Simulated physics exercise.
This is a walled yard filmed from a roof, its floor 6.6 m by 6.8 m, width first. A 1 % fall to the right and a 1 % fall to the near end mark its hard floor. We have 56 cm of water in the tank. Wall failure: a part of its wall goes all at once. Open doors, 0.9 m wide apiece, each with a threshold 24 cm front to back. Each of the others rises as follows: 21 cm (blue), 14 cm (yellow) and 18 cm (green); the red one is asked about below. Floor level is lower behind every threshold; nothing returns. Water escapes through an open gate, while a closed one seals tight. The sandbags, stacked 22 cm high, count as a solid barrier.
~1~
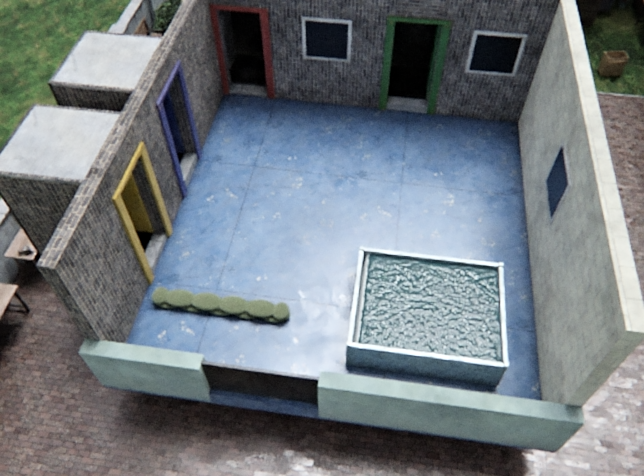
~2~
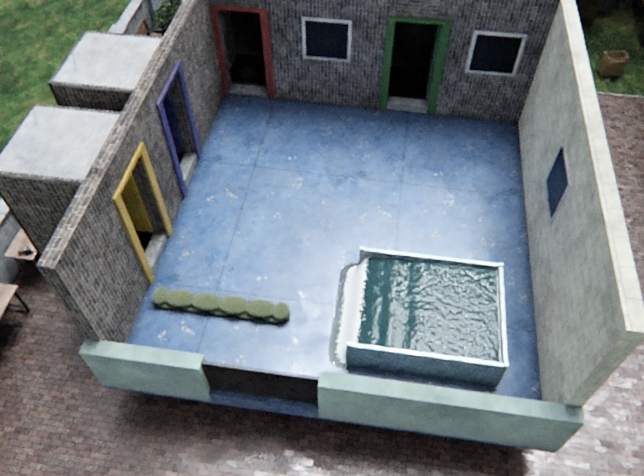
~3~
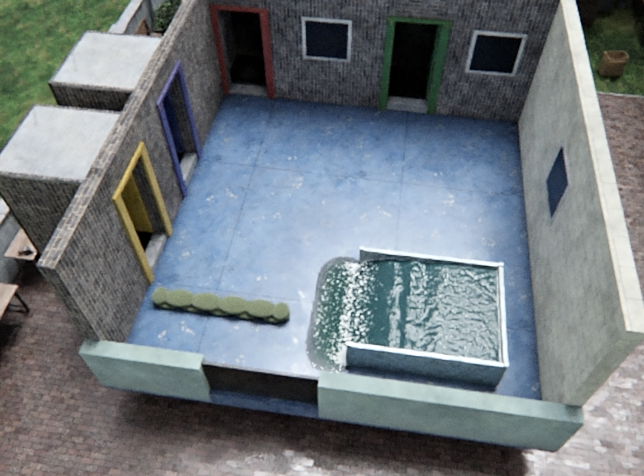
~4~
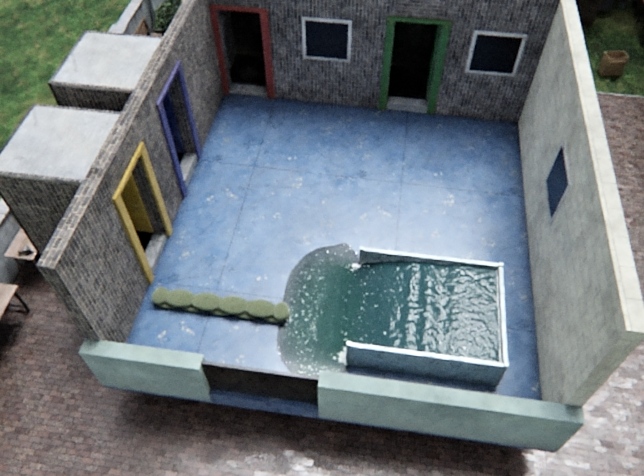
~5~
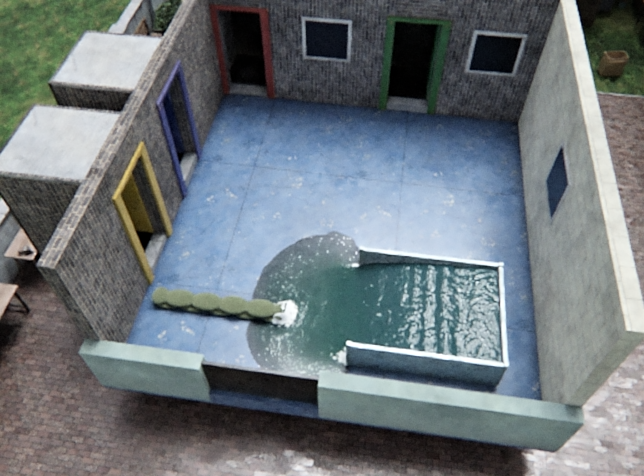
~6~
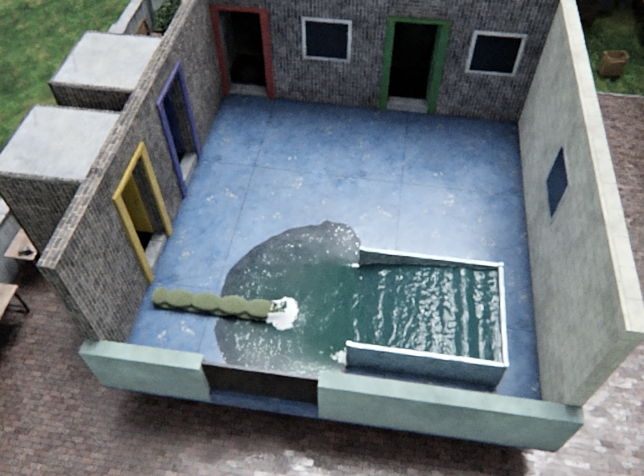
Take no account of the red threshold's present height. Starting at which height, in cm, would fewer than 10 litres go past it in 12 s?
Starting at roughly 12 cm.
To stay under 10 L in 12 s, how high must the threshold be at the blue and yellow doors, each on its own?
About 9.5 cm at blue and 20 cm at yellow.
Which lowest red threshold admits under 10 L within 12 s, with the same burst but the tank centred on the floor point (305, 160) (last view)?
33 cm or thereabouts.
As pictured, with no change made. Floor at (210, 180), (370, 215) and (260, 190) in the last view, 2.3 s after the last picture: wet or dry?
One by one: Drenched, clear, drenched.
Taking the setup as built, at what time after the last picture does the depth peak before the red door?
About 4.0 seconds.
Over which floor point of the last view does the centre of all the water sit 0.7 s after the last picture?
About (361, 314).
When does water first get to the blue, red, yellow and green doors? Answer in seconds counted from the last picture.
Reading them off: Blue 1.4 s, then red 2.8 s, then yellow 0.5 s, then green 5.0 s.
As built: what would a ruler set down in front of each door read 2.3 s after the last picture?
Blue door 14 cm, red door 0 cm, yellow door 23 cm, green door 0 cm.
Then, 0.7 s after the last picture water covers 30 % of the floor, deepest (34 cm) near (290, 317); it has not reached the red door.
Then, 2.3 s after the last picture water covers 40 % of the floor, deepest (31 cm) near (155, 299); it has not reached the red door.
Then, 11.3 s after the last picture water covers 95 % of the floor, deepest (12 cm) near (517, 301); 1 cm at the red door, 32 litres in over its 9 cm threshold.
At the red door as built, the water peaked near 15 cm, 3.9 s after the last picture.
With a threshold of 10 cm, 22 litres would have come in within the 12 s; with 13.5 cm, 4 litres. So under 10 litres takes about 12 cm.
